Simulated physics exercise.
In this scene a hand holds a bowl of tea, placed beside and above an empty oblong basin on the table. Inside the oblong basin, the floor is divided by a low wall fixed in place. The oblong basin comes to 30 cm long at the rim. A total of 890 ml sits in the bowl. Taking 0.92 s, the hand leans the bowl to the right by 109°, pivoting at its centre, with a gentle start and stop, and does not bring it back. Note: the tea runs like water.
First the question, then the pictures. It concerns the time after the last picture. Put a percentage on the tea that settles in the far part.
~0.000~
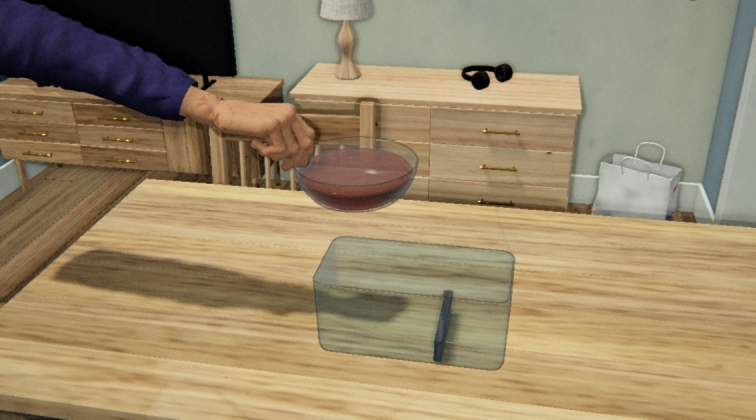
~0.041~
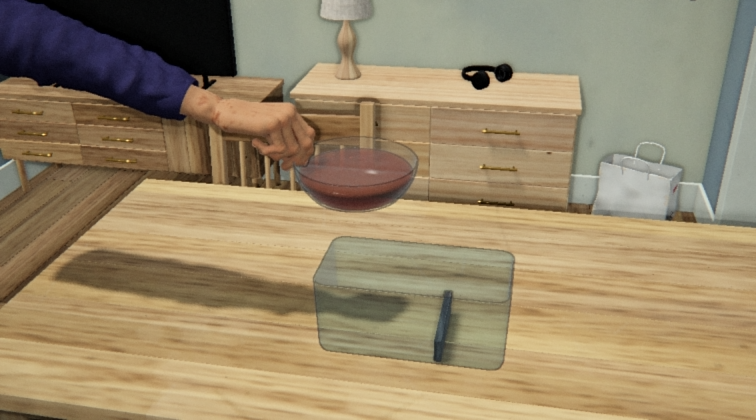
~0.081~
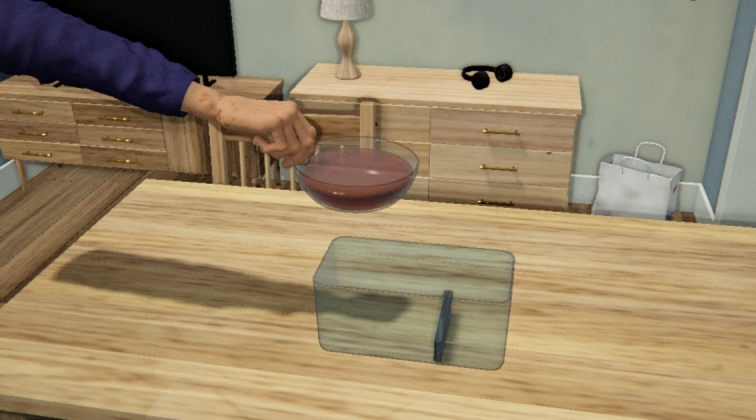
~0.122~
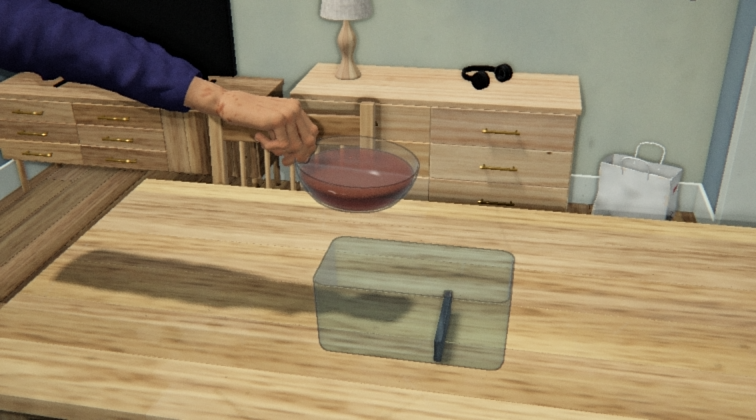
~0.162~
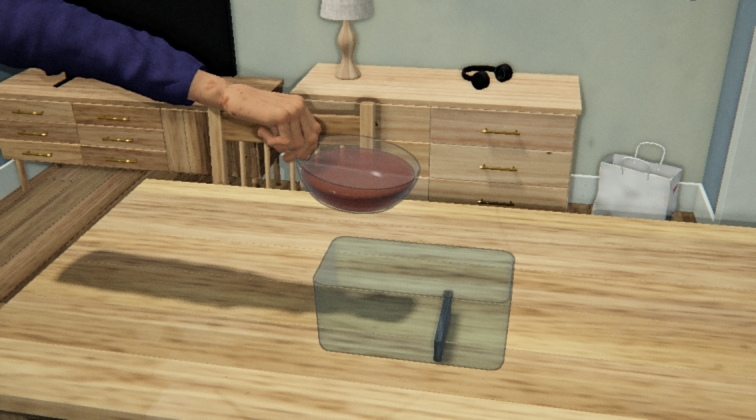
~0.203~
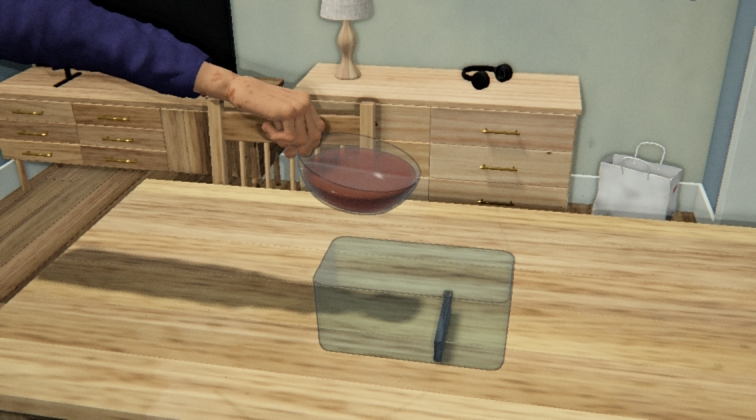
Roughly 44 per cent ends up there.
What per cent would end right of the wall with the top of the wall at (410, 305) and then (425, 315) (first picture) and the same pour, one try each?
Around 80 and 60 percent, in that order.
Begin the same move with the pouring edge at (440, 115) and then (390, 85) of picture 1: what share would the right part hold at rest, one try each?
60 per cent first, 40 per cent second.
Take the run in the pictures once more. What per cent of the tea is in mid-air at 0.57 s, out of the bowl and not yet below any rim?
Estimate: About 50 % of all of it.
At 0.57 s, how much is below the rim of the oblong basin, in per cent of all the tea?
At that time the basin holds about 28 per cent of the liquid.
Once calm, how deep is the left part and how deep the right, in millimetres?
Around 18 mm deep on the left, around 28 mm deep on the right.
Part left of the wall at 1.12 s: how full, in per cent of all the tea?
Reading: Approx. 52 per cent.
After 0.57 s the tilt is 74° and 23 per cent is still to pour, 3 is left of the wall and 25 right of it.
After 0.84 s the tilt is 107° and 0 per cent is still to pour, 41 is left of the wall and 46 right of it.
After 1.12 s the tilt is 109° and 0 per cent is still to pour, 51 is left of the wall and 45 right of it.
After 1.42 s the tilt is 109° and 0 per cent is still to pour, 52 is left of the wall and 44 right of it.
In the end 53 per cent lies left of the wall, 44 right of it and 3 outside.
